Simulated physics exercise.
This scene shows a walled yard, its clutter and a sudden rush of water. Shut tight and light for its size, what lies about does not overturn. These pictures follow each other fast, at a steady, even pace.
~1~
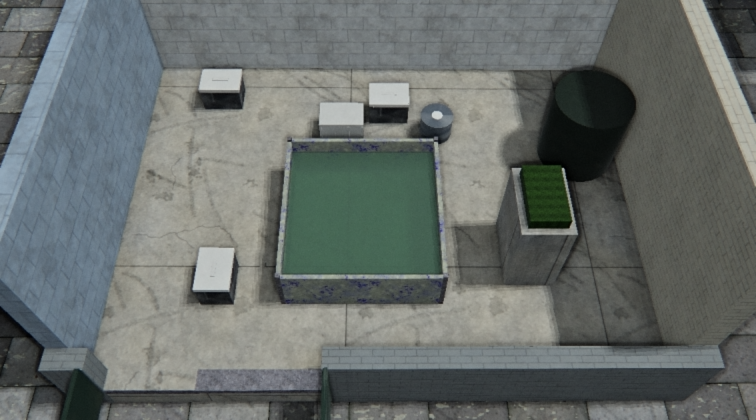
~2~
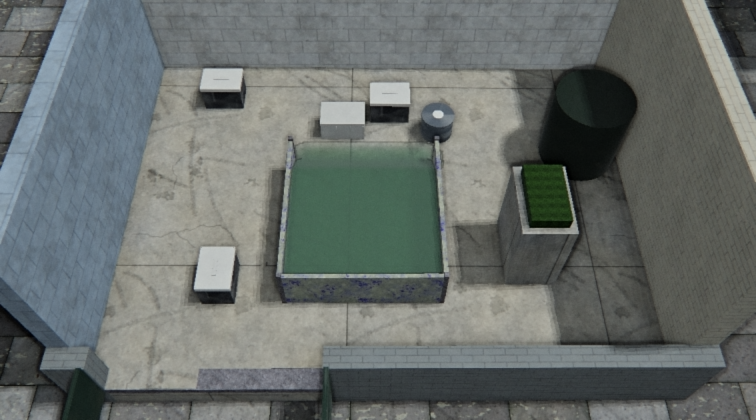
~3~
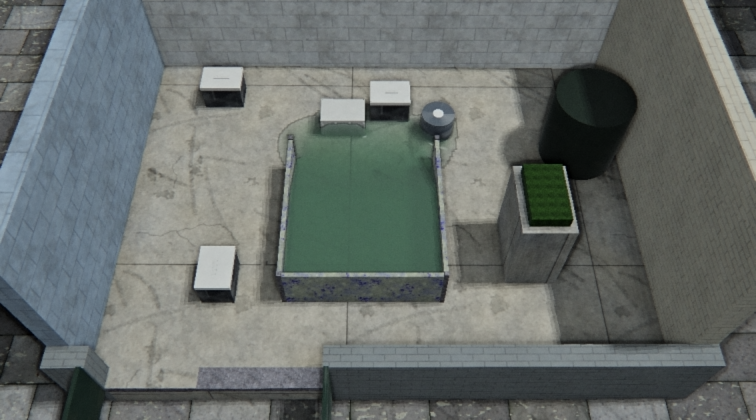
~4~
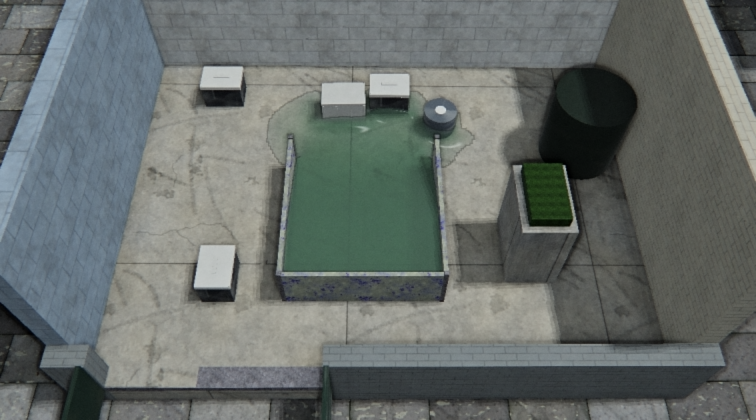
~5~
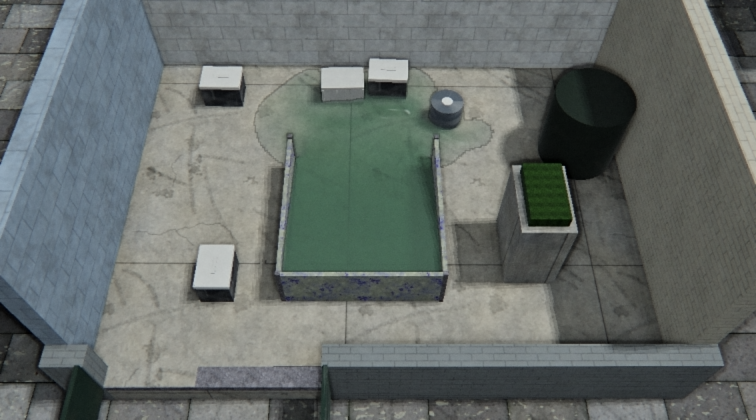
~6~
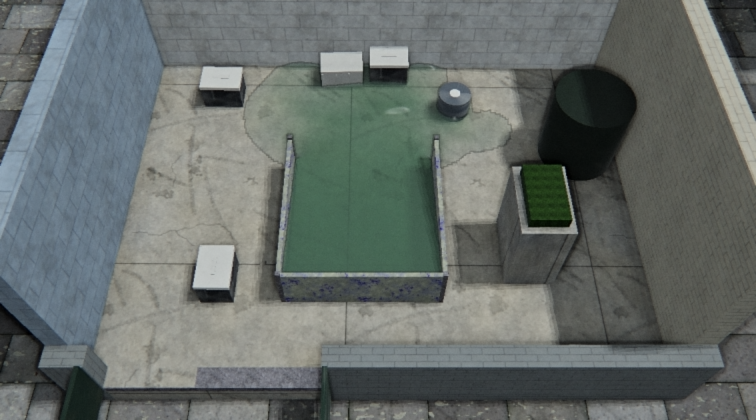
A stone-paved yard enclosed by pale block walls is seen from high above, with a square tank of green water at its centre. White-topped boxes stand left of and behind the tank, a grey drum sits near its back right corner, and a green-topped block and dark cylinder stand right. The tank's back wall drops away, water spreads across the paving, and two boxes and the drum slide backward, the drum also drifting right, while the view stays still.
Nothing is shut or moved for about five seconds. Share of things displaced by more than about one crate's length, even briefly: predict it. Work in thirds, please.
High band.
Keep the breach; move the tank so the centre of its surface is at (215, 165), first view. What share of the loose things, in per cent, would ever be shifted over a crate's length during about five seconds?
About 80 %.
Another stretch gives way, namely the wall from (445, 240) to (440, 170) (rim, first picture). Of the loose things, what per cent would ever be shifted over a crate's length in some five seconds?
About 0 per cent.
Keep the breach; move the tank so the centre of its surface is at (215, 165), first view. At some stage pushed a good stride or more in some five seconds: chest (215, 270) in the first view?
Regarding the one you named: Never got there.
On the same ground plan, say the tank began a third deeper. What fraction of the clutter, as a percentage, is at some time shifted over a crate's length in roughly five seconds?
Share moved that far: Approx. 100 %.
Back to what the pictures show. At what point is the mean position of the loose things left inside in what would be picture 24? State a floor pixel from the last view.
Roughly at (351, 150).
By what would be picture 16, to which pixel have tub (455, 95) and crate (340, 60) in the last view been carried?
Look for them close to (590, 69) and (282, 49).
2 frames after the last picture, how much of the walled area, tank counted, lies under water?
Close to 35 per cent, tank included.
A moment on, 3 of 5 are well off their spots; 2 afloat.
Next, 3 of 5 are well off their spots; 3 afloat.
Later, 4 of 5 are well off their spots; 4 afloat.
In the end, 4 of 5 are well off their spots, and 4 have been at some point; 3 afloat.
